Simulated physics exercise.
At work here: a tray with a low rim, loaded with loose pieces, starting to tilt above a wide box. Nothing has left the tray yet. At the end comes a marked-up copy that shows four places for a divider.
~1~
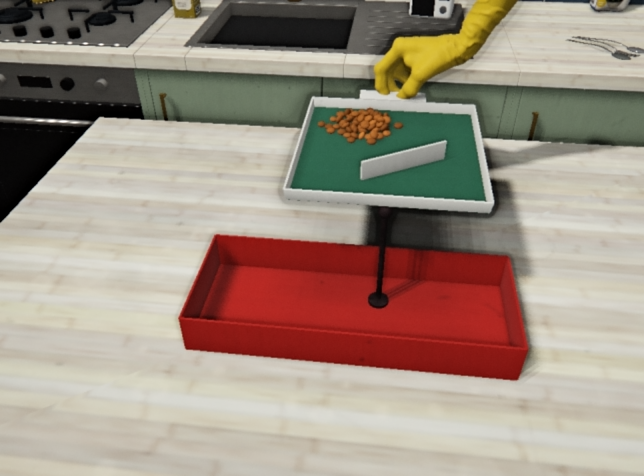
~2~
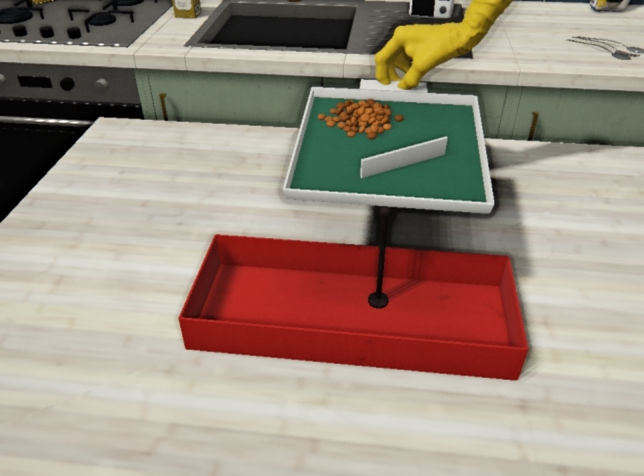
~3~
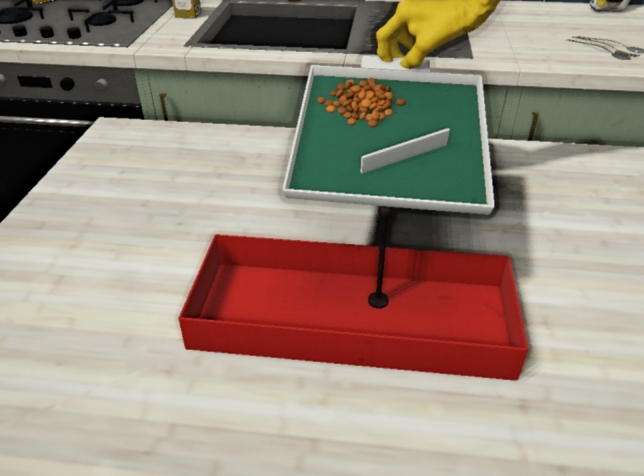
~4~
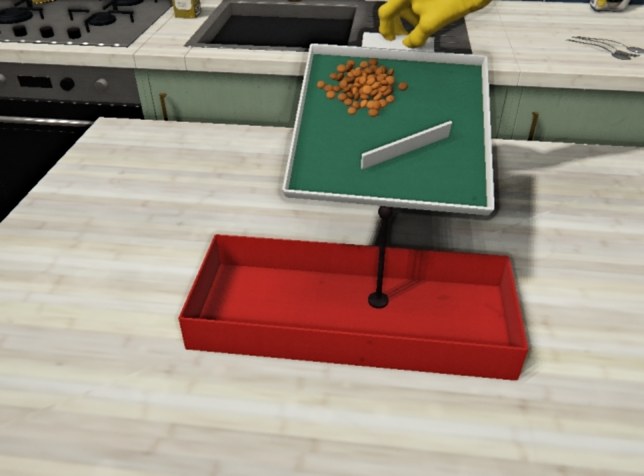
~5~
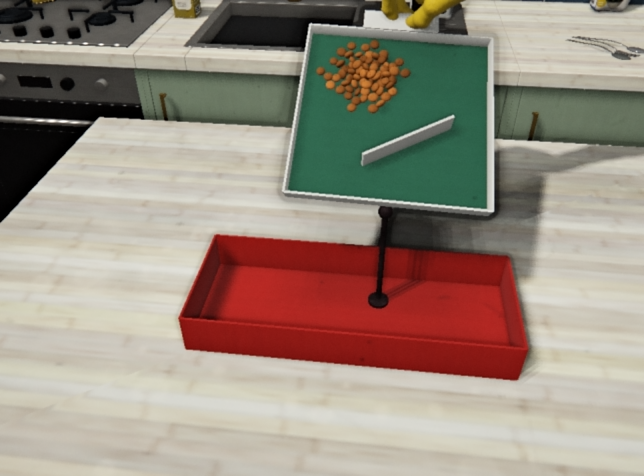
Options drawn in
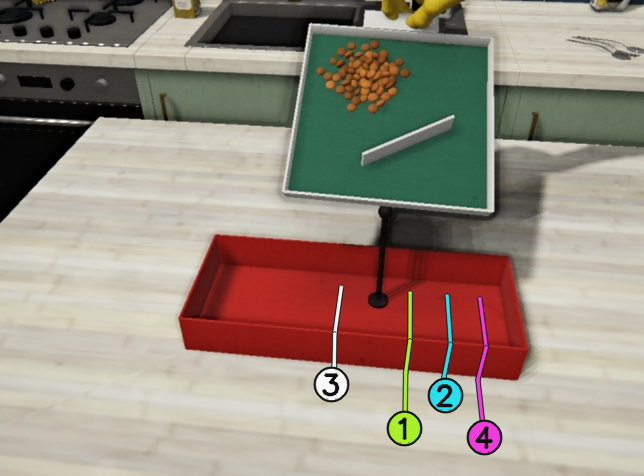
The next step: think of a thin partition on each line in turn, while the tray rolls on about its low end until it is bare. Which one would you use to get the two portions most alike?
Line 3.
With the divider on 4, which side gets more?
The left side.
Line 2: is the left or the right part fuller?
The left side.
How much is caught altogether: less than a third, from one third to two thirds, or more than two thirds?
It is more than two thirds.
On the marked copy, line 1 crosses the front rim at (409, 339); line 2 crosses the front rim at (450, 342); line 3 crosses the front rim at (334, 332); line 4 crosses the front rim at (486, 345).
For line 1, of what is caught, the whole lot on the left of the divider, none at all on the right.
For line 2, of what is caught, the whole lot on the left of the divider, none at all on the right.
For line 3, of what is caught, close to half on the left of the divider, close to half on the right.
For line 4, of what is caught, the whole lot on the left of the divider, none at all on the right.
